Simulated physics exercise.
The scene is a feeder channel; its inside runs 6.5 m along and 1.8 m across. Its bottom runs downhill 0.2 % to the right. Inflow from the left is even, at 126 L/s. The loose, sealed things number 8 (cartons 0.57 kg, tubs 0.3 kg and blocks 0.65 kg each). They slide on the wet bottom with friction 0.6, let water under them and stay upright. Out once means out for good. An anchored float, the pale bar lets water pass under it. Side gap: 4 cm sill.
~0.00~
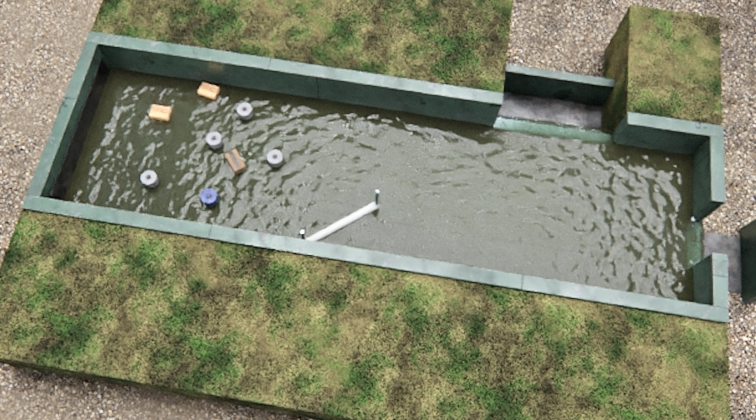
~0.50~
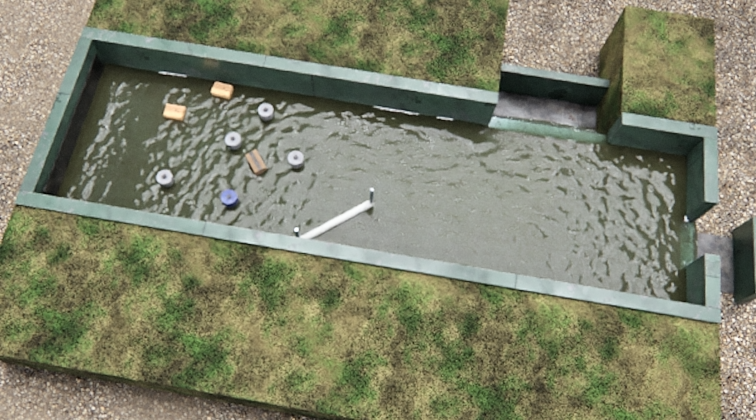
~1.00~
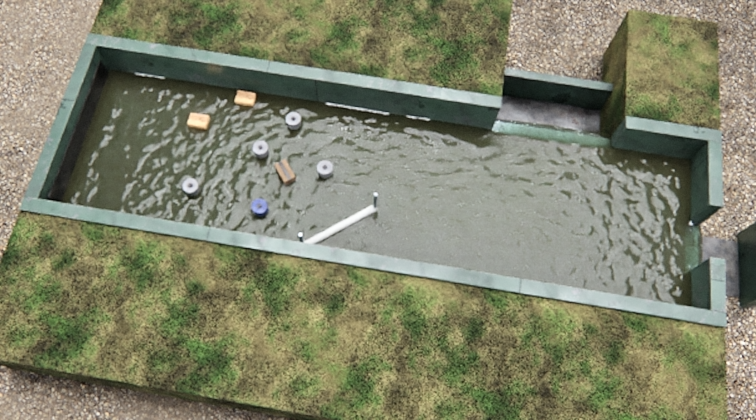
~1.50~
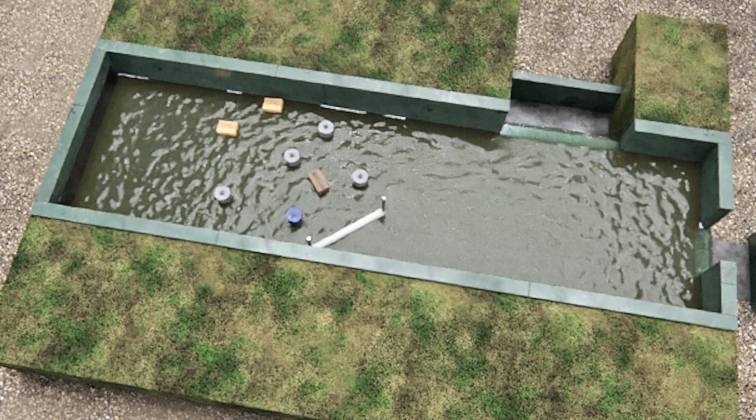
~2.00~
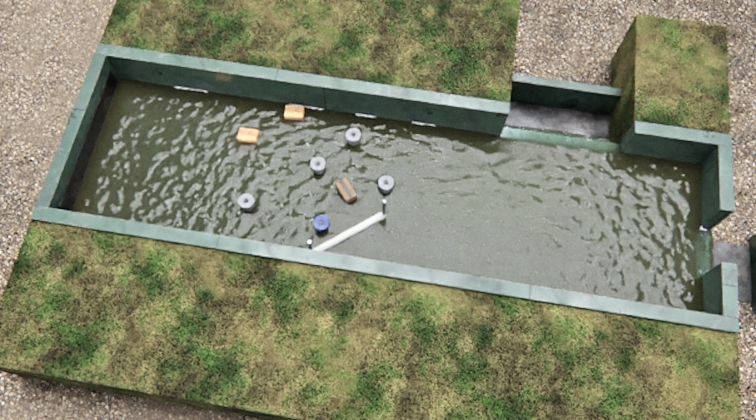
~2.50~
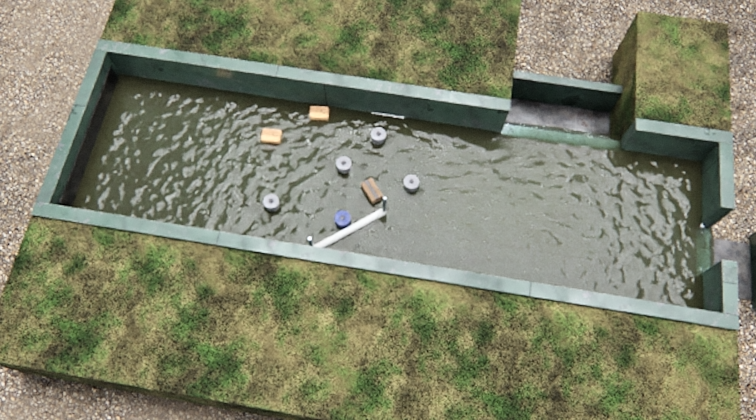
The footage shows a blue tub, several grey tubs and a few brownish blocks floating in a walled channel of rippling water, drifting steadily rightward together as the blue tub moves close alongside a slanted pale bar.
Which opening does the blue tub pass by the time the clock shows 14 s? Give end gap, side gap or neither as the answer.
I would say side gap.
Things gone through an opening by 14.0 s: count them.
8 in total.
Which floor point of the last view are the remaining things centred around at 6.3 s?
They're centred close to (508, 184).
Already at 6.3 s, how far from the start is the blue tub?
Displacement by then near 250 cm.
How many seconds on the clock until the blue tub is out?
Around 10.0 s.
After 3.5 s the blue tub is near (369, 203), 1.6 m from its start, afloat; 0 of 8 are out; 8 afloat.
After 6.3 s the blue tub is near (477, 184), 2.7 m from its start, afloat; 1 of 8 are out; 7 afloat.
After 10.0 s the blue tub has gone out by the side gap; 6 of 8 are out; 2 afloat.
After 14.0 s the blue tub has gone out by the side gap; 8 of 8 are out; 0 afloat.
